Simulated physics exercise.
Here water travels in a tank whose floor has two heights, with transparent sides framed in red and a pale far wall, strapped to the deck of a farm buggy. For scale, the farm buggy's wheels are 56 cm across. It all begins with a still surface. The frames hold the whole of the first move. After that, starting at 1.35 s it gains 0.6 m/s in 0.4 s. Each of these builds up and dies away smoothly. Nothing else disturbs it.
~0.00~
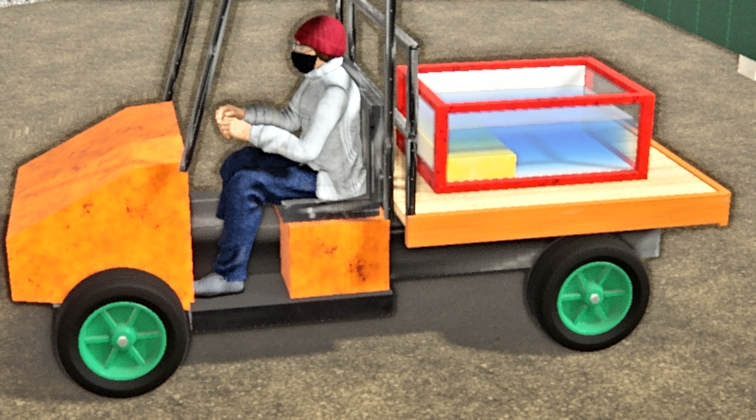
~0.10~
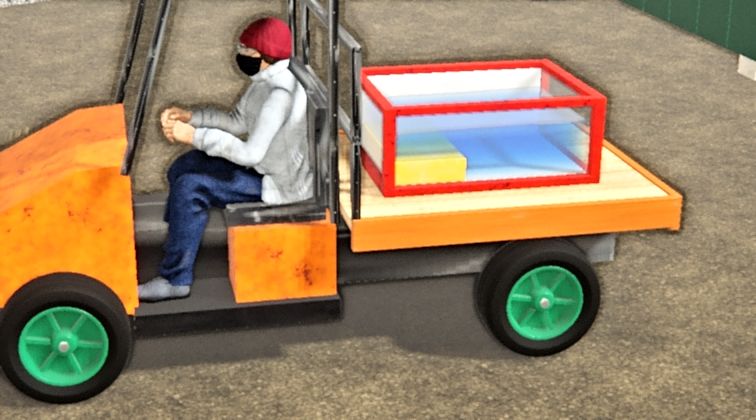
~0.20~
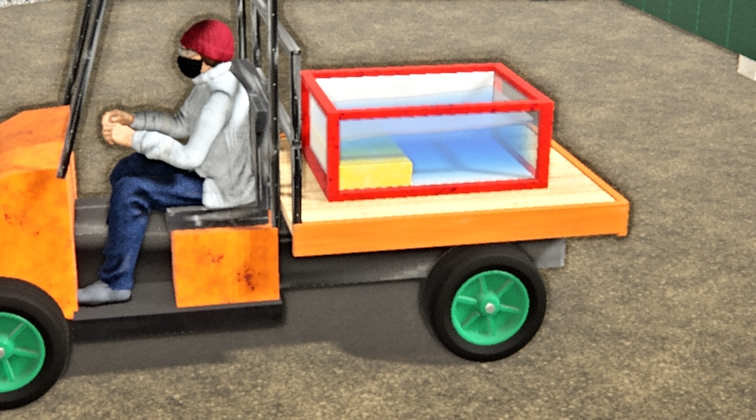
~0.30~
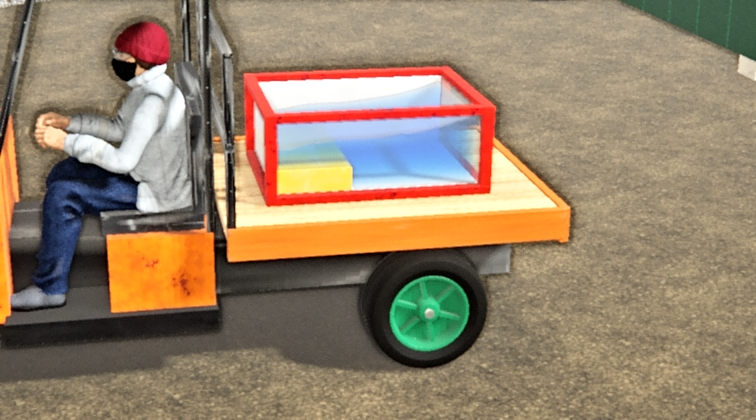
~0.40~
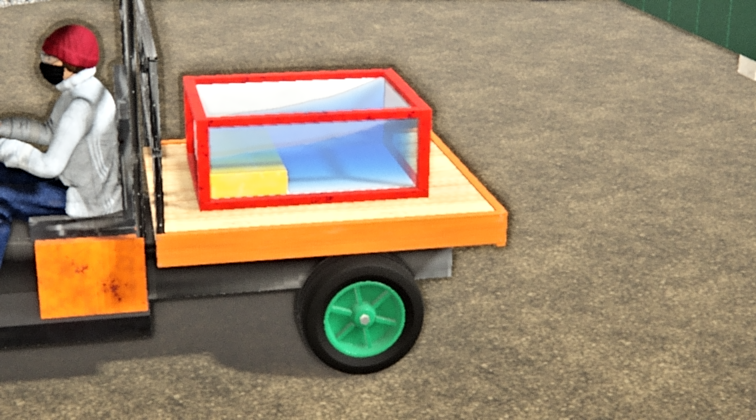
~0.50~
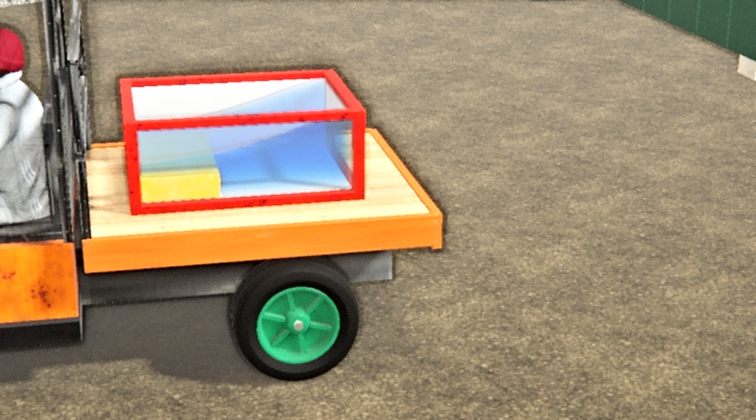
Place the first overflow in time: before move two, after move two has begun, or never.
It overflows after the second move starts.
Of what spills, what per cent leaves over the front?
About 80 per cent.
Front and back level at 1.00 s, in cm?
Front 26 cm, back 24 cm.
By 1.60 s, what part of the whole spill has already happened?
Some 0 per cent by then.
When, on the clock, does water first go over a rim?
Near 3.0 s.
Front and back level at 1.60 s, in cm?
Front 22 cm, back 24 cm.
After 1.00 s the surface is 26 cm up at the front and 24 cm at the back; nothing has left.
After 1.60 s the surface is 23 cm up at the front and 25 cm at the back; nothing has left.
After 2.30 s the surface is 16 cm up at the front and 24 cm at the back; nothing has left.
After 4.74 s 2 per cent is out, over the front; the first of it left at about 3.00 s, and the second move began at 1.35 s.
